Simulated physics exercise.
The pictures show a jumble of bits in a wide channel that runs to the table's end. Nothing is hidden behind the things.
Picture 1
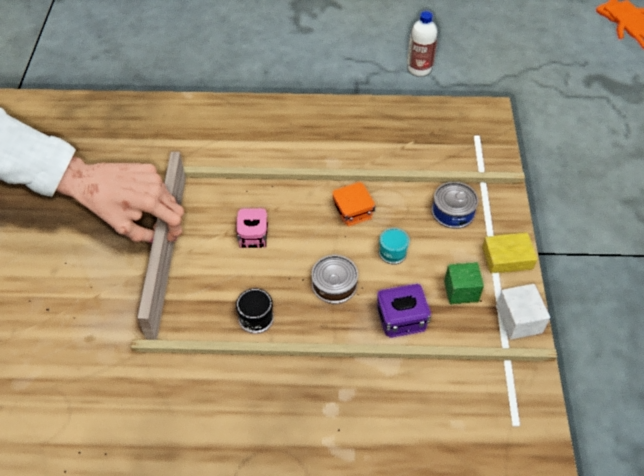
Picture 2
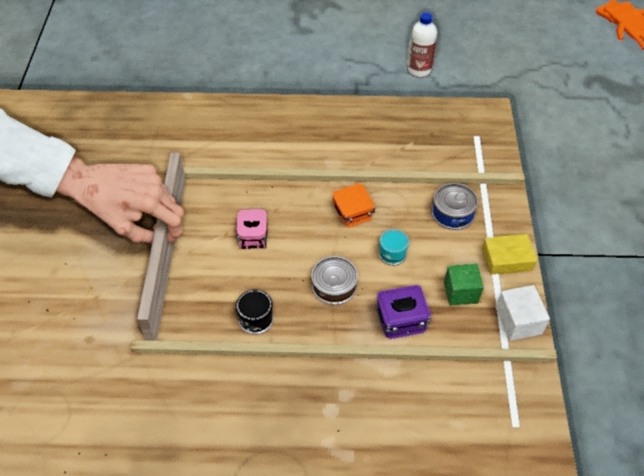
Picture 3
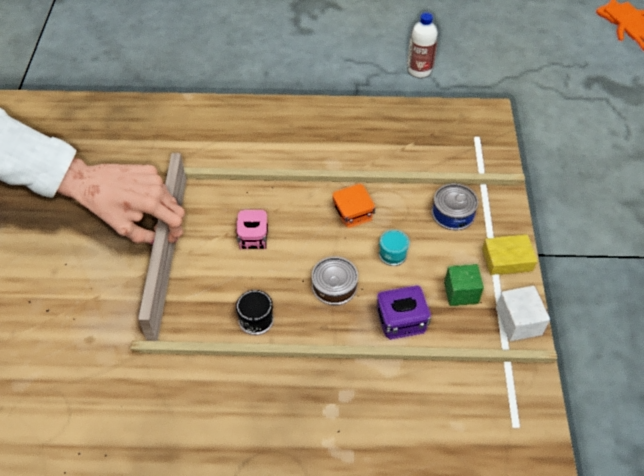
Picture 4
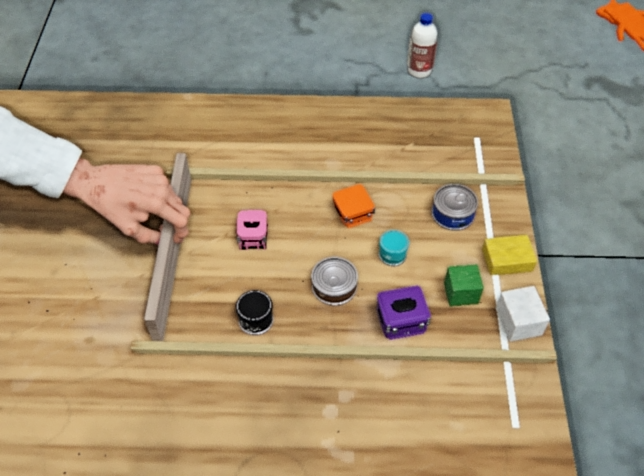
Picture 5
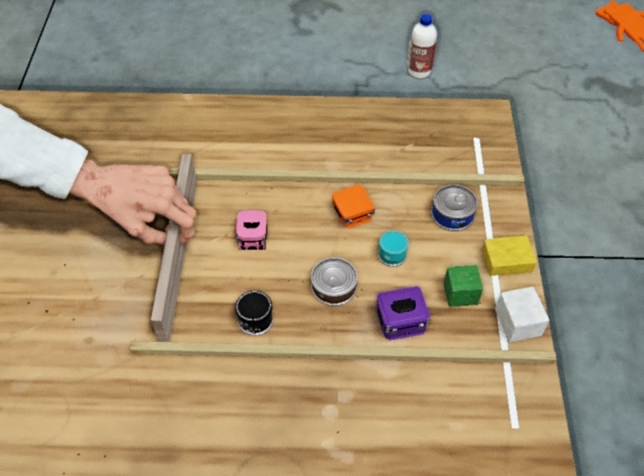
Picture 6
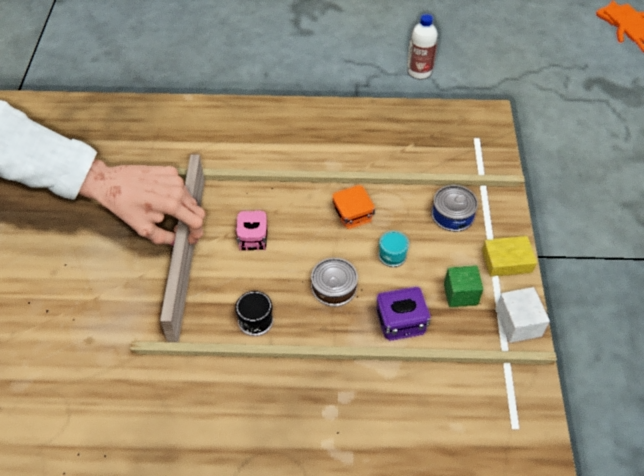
A hand in a white sleeve slides a grey board slightly to the right along a wooden tabletop, seen from a fixed, high viewpoint above a grey floor. Between two thin rails sit pink, orange and purple cases, black, silver and blue round containers, and a teal tape, with green, yellow and white blocks at right. Nothing else moves, and the board touches none of them.
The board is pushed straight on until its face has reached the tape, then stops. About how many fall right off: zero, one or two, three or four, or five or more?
Outcome: The number that fall off is five or more.
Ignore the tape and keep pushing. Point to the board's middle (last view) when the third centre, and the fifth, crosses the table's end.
Its middle is around (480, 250) and later (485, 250).
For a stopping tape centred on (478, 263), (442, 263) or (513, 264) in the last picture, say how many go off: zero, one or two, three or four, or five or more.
In that order: One or two; none at all; at least five.
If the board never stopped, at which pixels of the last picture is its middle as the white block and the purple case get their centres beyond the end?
Near (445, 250) and (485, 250).
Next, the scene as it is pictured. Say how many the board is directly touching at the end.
It touches 5.
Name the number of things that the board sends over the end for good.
The count is 5.
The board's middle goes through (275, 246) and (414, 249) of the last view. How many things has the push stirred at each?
By then 2, and 8.
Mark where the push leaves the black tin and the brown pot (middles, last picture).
The black tin at (522, 322), the brown pot at (521, 290).
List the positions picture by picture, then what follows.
White block (522, 312); yellow block (509, 253); green block (464, 284); board (164, 241); tape (494, 261), in the first picture.
Yellow block (509, 254); pink case (253, 230), in the second picture.
Green block (464, 285); blue pot (455, 207), in the third picture.
White block (522, 314); board (170, 243), in the fourth picture.
Yellow block (509, 256); brown pot (334, 281), in the fifth picture.
White block (522, 315); yellow block (509, 256); green block (463, 286); board (185, 244); tape (493, 264), in the sixth picture.
Soon after, none off yet; white block at rest near (522, 315); yellow block at rest near (509, 256); green block at rest near (463, 286).
Then, none off yet; white block at rest near (522, 315); yellow block at rest near (509, 256); green block moved a little near (478, 284).
By the end, the number that fall off is five or more; fallen, purple case, blue pot, green block, yellow block and white block.
